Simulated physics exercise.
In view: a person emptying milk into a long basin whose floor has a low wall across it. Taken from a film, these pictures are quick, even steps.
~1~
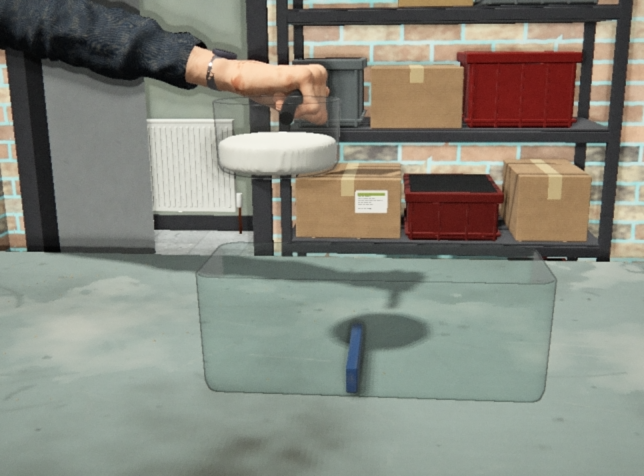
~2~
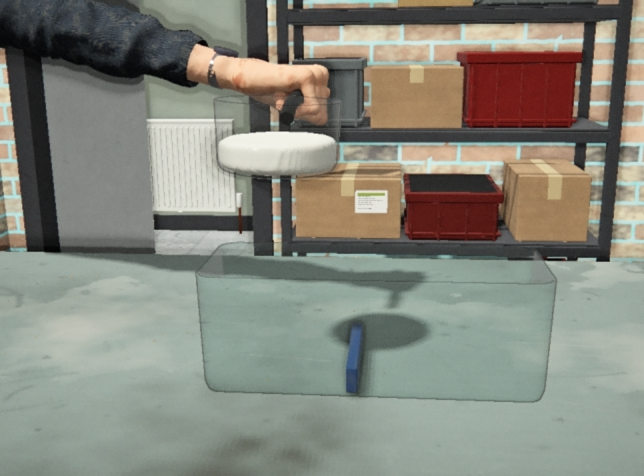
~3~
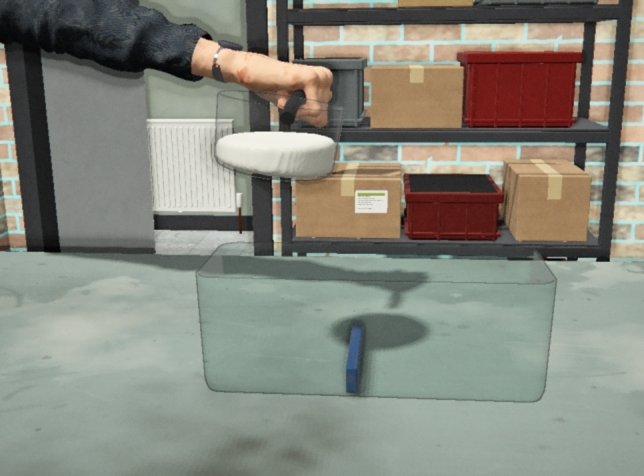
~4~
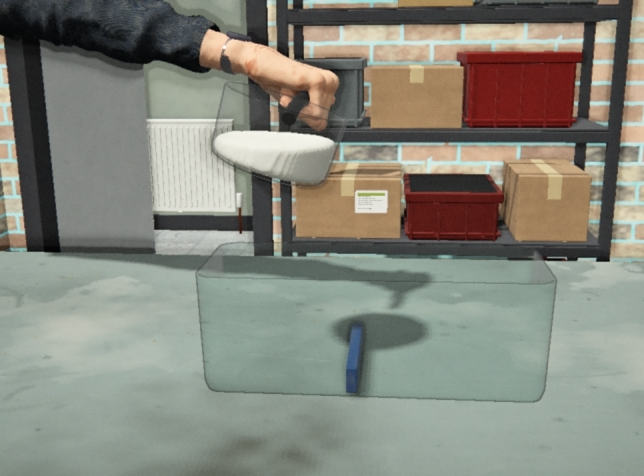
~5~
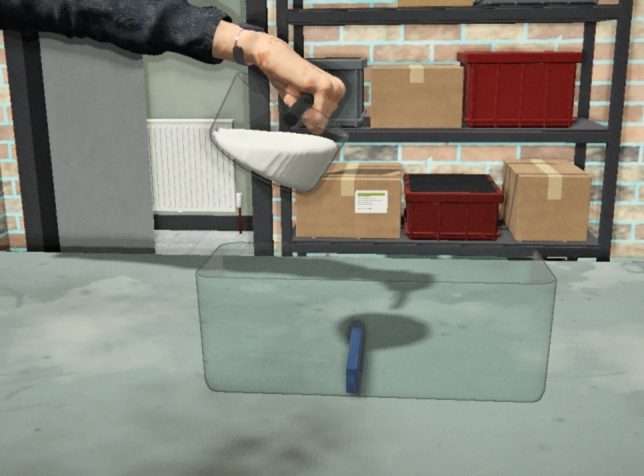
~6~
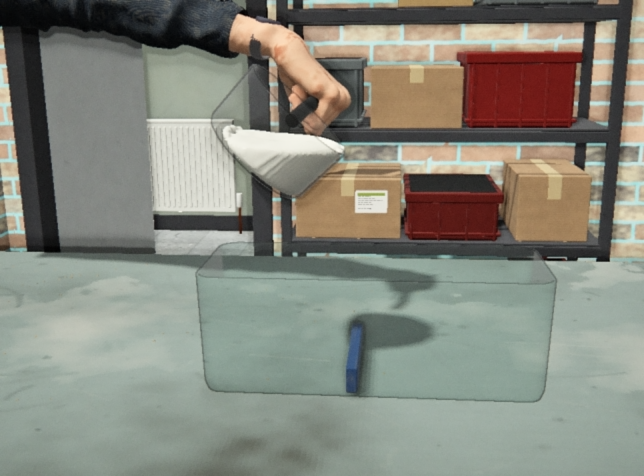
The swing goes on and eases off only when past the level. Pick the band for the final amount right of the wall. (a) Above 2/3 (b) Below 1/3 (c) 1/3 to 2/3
Answer: A.
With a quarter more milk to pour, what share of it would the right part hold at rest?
Near 85 %.
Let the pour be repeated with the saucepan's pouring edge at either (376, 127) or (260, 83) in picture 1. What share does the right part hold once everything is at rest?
Roughly 90 in a hundred the first time and 15 in a hundred the second.
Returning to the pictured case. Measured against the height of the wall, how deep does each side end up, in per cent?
I'd put the left at about 10 and the right at about 40.
A moment on, the saucepan is tipped on its side and 33 per cent is still to pour, 0 is left of the wall and 36 right of it.
Next, the saucepan is tipped right over and 6 per cent is still to pour, 19 is left of the wall and 66 right of it.
Then the saucepan is tipped right over and 0 per cent is still to pour, 17 is left of the wall and 82 right of it.
Later the saucepan is tipped right over and 0 per cent is still to pour, 17 is left of the wall and 83 right of it.
Finally, 17 per cent lies left of the wall, 83 right of it and 0 outside.
